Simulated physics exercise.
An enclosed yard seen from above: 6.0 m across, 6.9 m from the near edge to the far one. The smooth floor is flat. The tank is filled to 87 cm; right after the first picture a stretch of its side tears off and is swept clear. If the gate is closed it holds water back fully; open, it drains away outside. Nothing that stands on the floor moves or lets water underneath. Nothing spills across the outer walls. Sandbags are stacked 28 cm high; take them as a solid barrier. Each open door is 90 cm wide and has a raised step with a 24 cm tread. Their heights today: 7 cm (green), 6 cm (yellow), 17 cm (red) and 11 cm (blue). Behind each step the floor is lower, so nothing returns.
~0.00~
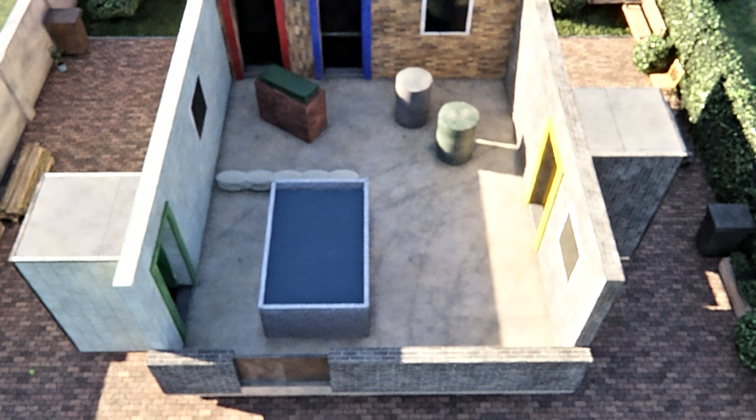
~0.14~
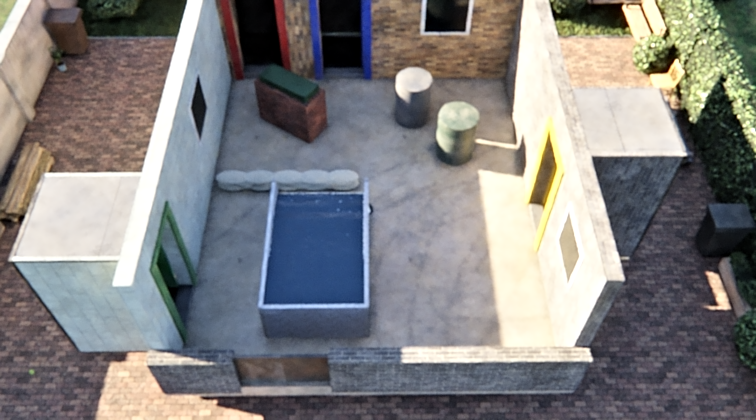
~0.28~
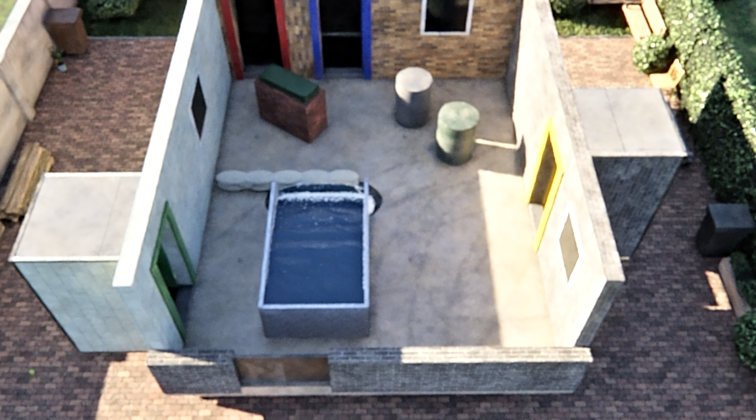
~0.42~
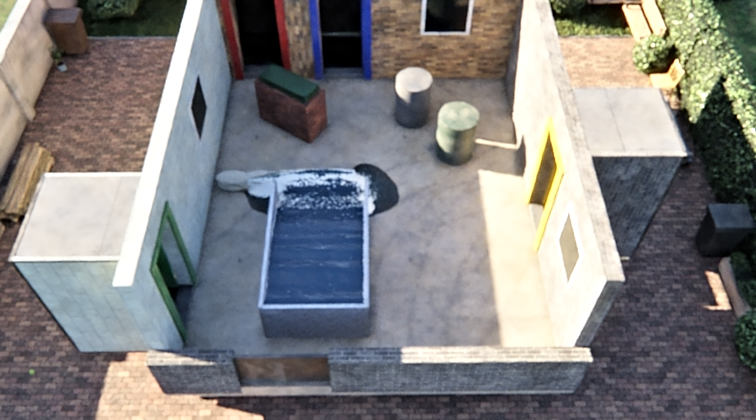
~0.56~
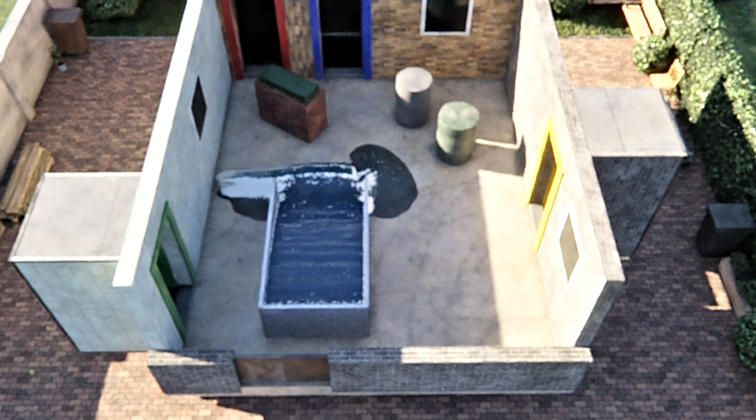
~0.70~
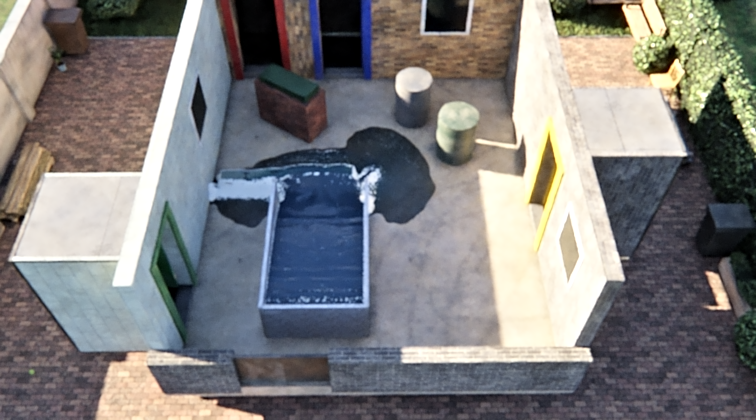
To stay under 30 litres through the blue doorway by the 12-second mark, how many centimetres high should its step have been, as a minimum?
About 13 cm.
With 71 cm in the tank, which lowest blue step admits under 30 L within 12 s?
Then roughly 8.0 cm.
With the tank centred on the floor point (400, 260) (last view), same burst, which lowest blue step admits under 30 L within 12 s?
Then roughly 35 cm.
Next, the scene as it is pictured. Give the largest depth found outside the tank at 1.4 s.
Roughly 57 cm.
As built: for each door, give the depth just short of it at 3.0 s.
Depths in cm: Green 5, yellow 10, red 21, blue 14.
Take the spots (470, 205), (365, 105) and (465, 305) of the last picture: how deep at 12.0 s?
Roughly 7, 7 and 9 cm, in turn.
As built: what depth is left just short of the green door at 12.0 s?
About 8.0 cm.
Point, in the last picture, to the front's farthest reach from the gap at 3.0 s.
At about (503, 79).
After 1.4 s water covers 35 % of the floor, deepest (57 cm) near (316, 194); it has not reached the blue door.
After 3.0 s water covers 70 % of the floor, deepest (32 cm) near (316, 202); 14 cm at the blue door, 25 litres in over its 11 cm step.
After 12.0 s water covers 95 % of the floor, deepest (13 cm) near (219, 153); 8 cm at the blue door, 48 litres in over its 11 cm step.
At the blue door as built, the water arrived by 1.6 s and peaked near 18 cm at 2.2 s.
Run again over the same 12 s with other heights there, 42 litres in over 11.5 cm, 12 litres over 16 cm. The limit of 30 litres is kept from about 13 cm up.
